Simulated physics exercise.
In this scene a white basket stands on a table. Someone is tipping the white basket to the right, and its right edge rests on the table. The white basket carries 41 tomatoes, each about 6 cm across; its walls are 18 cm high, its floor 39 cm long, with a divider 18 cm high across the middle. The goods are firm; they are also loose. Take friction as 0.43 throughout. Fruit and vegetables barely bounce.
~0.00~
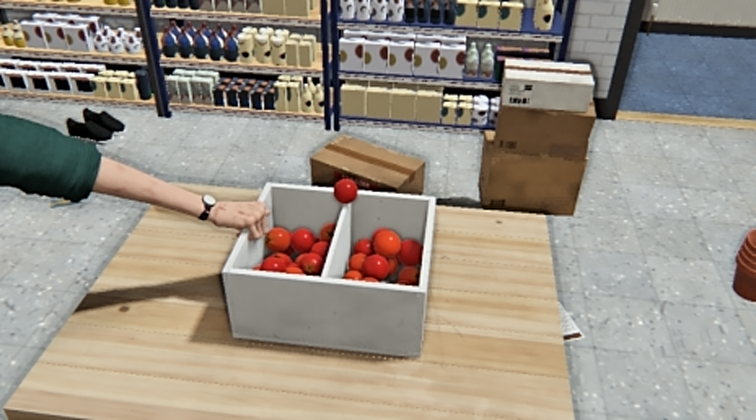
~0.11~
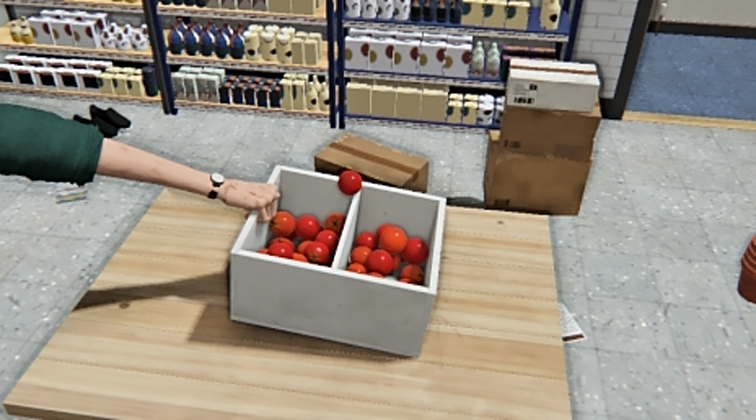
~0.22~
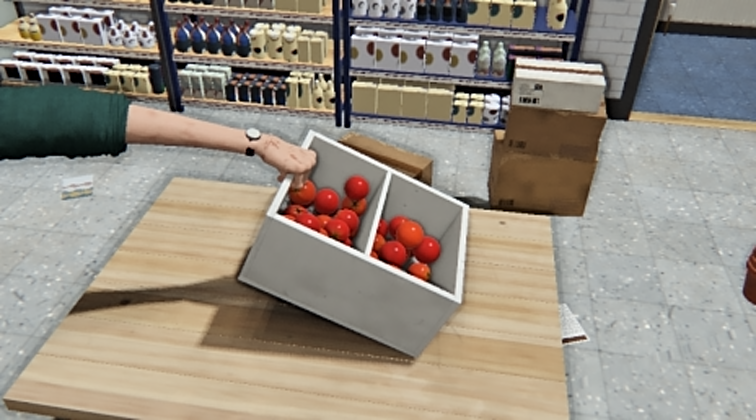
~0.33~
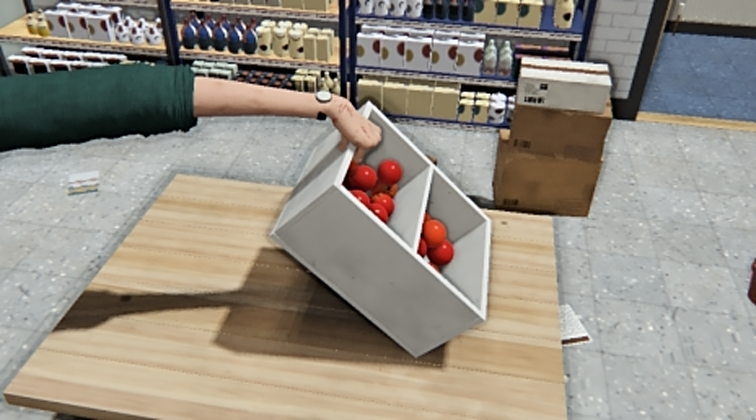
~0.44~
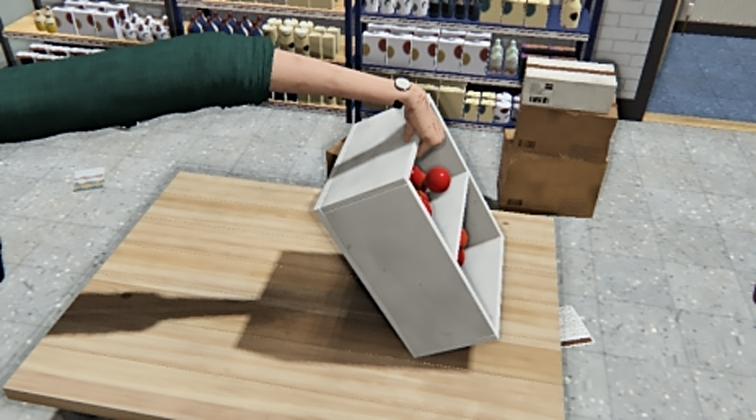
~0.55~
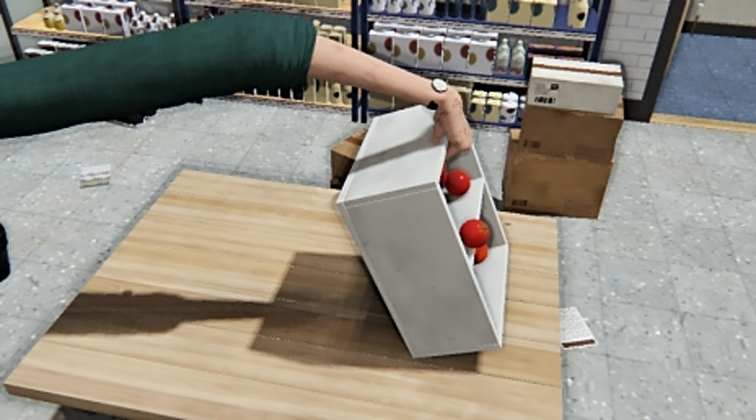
A divided white basket of red tomatoes tilting steeply to the right on a wooden table as a hand lifts its left side.
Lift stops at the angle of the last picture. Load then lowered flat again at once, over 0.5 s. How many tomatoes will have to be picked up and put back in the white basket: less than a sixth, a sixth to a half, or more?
It keeps over five sixths.
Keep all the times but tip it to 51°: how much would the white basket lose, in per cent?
White basket: 0%.
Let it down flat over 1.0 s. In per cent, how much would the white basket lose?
That would cost the white basket 0 per cent of its load.
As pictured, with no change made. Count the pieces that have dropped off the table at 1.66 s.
I'd estimate some 1 at that moment.
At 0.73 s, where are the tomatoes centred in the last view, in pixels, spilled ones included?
(403, 229).
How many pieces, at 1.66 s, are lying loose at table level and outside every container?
About 0.
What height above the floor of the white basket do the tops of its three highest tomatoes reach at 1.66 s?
I'd say some 13 cm high.
After 0.73 s, tilt 47°; white basket 41 in, 0 out.
After 0.95 s, tilt 7°; white basket 40 in, 1 out.
After 1.26 s, tilt 0°; white basket 40 in, 1 out.
When it is over (at 1.66 s), white basket 40 in, 1 out. Asked share, 1 of 41, 2 per cent.
